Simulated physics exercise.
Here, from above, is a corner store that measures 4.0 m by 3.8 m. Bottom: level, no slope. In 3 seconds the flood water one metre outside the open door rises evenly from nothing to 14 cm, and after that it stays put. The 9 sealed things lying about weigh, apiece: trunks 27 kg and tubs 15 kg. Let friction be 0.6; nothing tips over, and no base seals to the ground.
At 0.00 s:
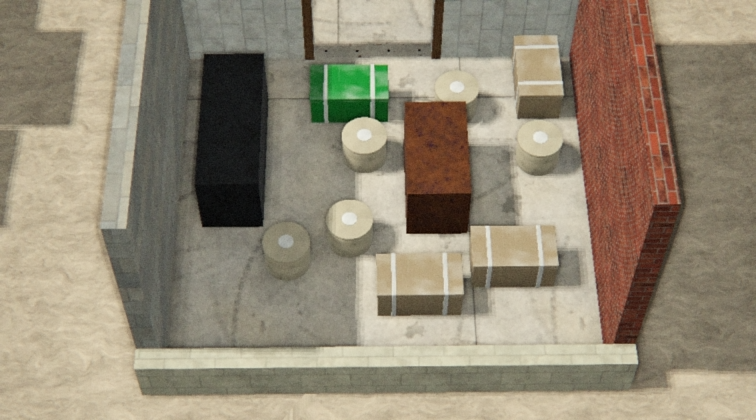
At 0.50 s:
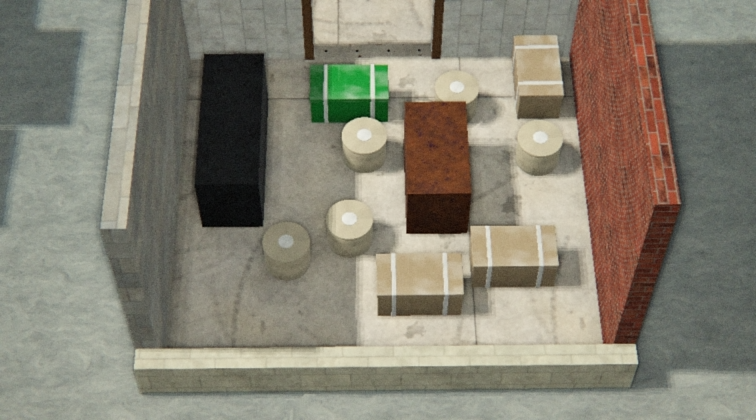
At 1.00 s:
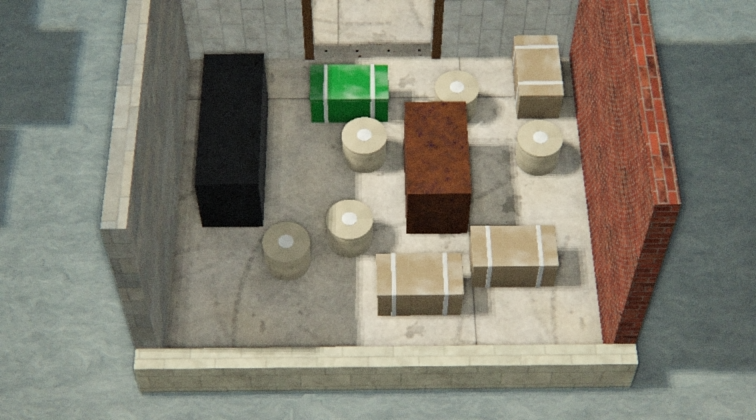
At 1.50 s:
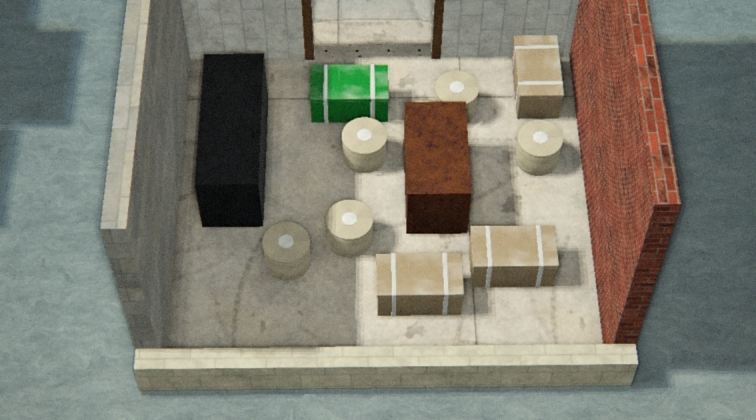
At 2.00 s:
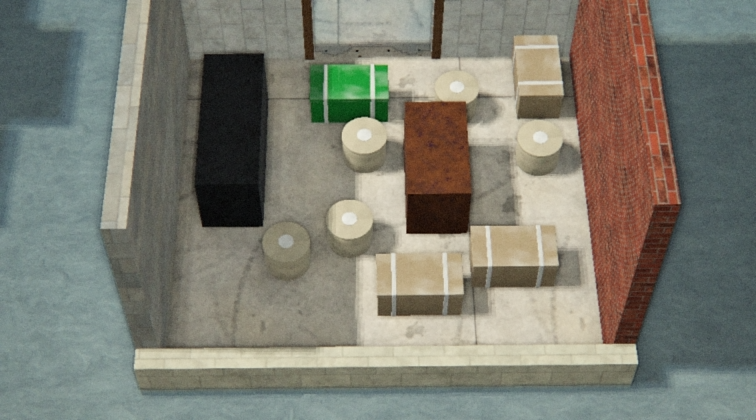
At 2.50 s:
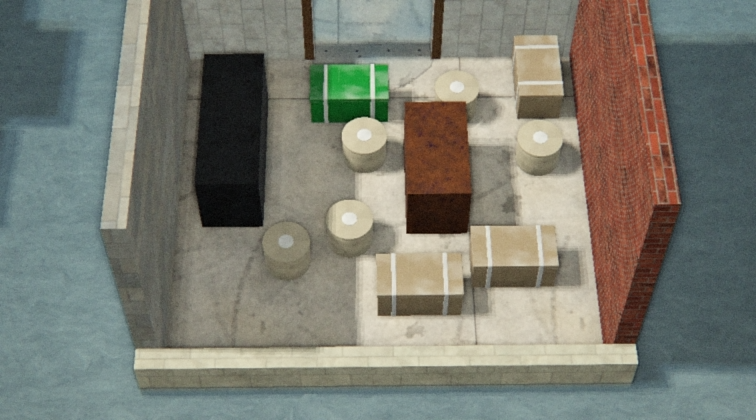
In this clip, seen from above, the sandy ground around a walled store turns grey-blue as water spreads over it and gradually deepens in colour, while the green trunk, tan trunks, round tubs and tall blocks inside stay still.
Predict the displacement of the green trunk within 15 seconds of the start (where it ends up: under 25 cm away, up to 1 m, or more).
Distance covered: Large.
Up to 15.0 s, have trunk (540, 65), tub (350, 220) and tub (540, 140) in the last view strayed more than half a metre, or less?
The first is not bigger, the second bigger and the third not bigger.
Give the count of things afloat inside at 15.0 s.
That would be 7 of them.
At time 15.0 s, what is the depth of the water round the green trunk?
About 11 cm.
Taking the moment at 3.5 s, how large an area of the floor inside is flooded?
Somewhere about 1.5 m2, give or take.
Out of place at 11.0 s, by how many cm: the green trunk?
By that time, close to 140 cm.
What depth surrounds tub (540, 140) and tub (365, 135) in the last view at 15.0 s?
Close to 8 and 10 centimetres.
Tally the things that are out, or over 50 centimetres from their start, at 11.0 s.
The count is 2.
After 3.5 s the green trunk is near (349, 83), 0.0 m from its start, aground; 0 afloat.
After 6.8 s the green trunk is near (325, 120), 0.6 m from its start, aground; 0 afloat.
After 11.0 s the green trunk is near (284, 190), 1.5 m from its start, afloat; 3 afloat.
After 15.0 s the green trunk is near (284, 250), 2.1 m from its start, afloat; 7 afloat.
